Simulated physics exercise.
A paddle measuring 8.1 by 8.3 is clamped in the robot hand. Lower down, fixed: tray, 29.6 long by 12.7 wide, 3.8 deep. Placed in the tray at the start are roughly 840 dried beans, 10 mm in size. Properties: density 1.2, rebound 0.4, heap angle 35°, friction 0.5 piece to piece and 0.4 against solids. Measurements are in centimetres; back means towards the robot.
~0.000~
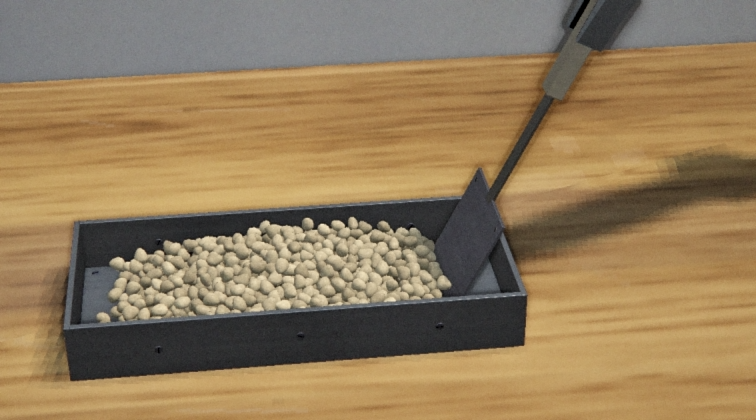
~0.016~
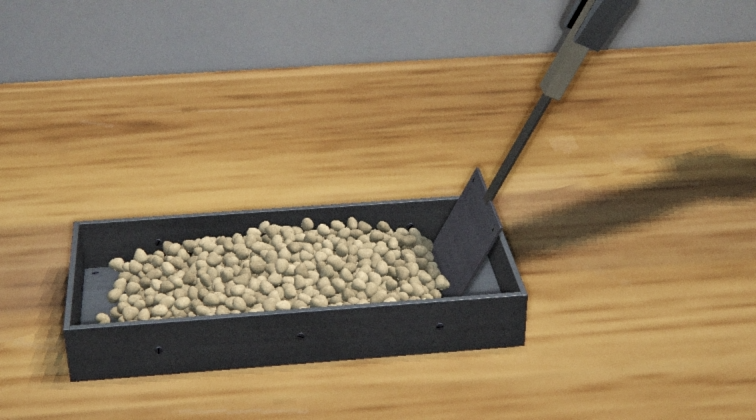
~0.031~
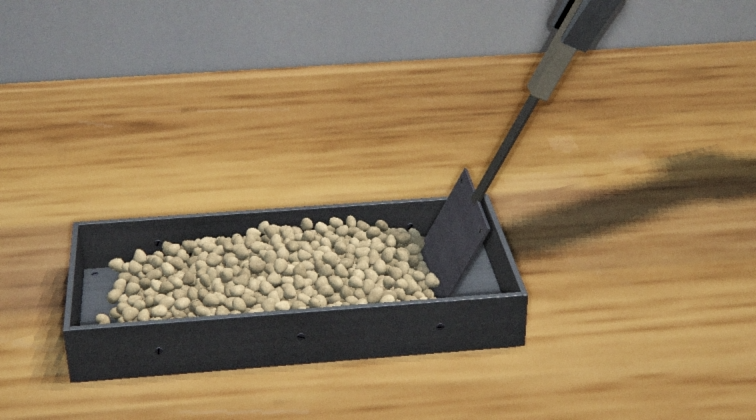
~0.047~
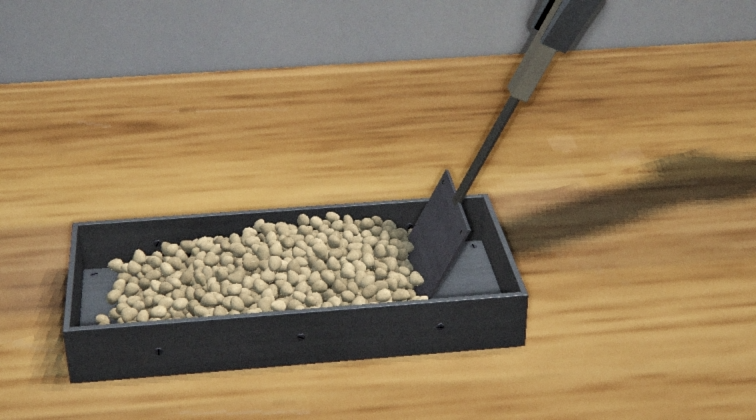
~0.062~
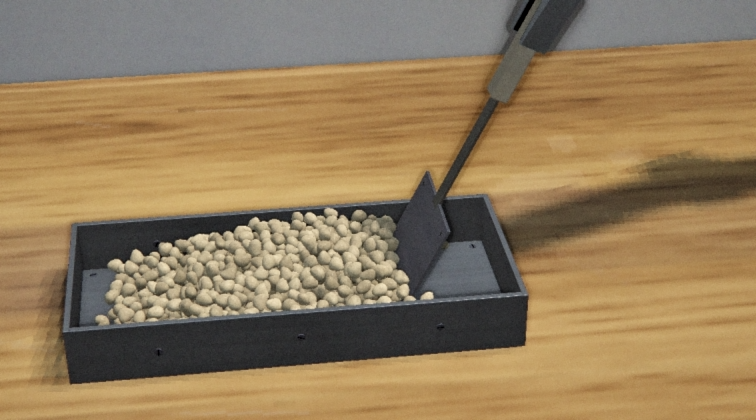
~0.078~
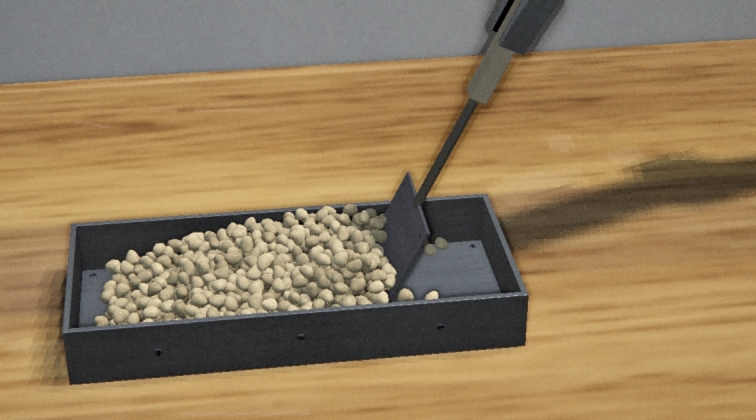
A grey robot hand reaches in from the upper right, holding a dark flat paddle by a thin rod, seen from above and in front of a wood-grained surface with a grey wall behind. The paddle slants inside the right end of a dark rectangular tray of pale beige beans. After a brief pause it slides left, heaping the beans higher while a few slip behind it, and the camera stays still.
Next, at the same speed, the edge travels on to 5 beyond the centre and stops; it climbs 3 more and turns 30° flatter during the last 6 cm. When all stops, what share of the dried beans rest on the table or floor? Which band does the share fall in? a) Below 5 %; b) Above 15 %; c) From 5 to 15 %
Answer: C.
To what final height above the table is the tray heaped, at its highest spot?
6.0 cm.
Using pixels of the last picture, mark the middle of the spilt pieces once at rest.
Near (34, 341).
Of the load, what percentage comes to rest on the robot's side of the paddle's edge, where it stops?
Some 20 percent of the load.
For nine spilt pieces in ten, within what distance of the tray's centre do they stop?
About 30 cm from the centre.
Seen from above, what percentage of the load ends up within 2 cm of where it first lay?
The share is roughly 5 per cent.
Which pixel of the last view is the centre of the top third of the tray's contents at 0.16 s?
Near (248, 260).
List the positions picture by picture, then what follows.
The first frame shows paddle top edge at (492, 196), sloping 64°; upper third of the load around (290, 279), from x 105 to 465, top at y 225; 845 in the tray.
The second frame shows paddle top edge at (489, 196), sloping 64°; upper third of the load around (293, 279), from x 105 to 465, top at y 225.
The third frame shows paddle top edge at (477, 197), sloping 64°; upper third of the load around (300, 277), from x 105 to 465, top at y 225.
The fourth frame shows paddle top edge at (458, 199), sloping 64°; upper third of the load around (303, 273), from x 105 to 465, top at y 215.
The fifth frame shows paddle top edge at (438, 200), sloping 64°; upper third of the load around (302, 267), from x 100 to 465, top at y 215.
The sixth frame shows paddle top edge at (418, 201), sloping 64°; upper third of the load around (300, 262), from x 100 to 465, top at y 210; 845 in the tray.
By 0.12 s, sloping 64°, highest piece 8 above the table; 845 in the tray.
By 0.16 s, sloping 51°, highest piece 8 above the table; 840 in the tray, 5 on the blade or in flight.
By 0.38 s, sloping 34°, highest piece 6 above the table; 769 in the tray, 62 on the table or floor, 14 on the blade or in flight.
By 1.42 s, sloping 34°, highest piece 6 above the table; 758 in the tray, 87 on the table or floor.
Final count, 758 in the tray, 87 on the table or floor. That is 10 % on the table or floor.
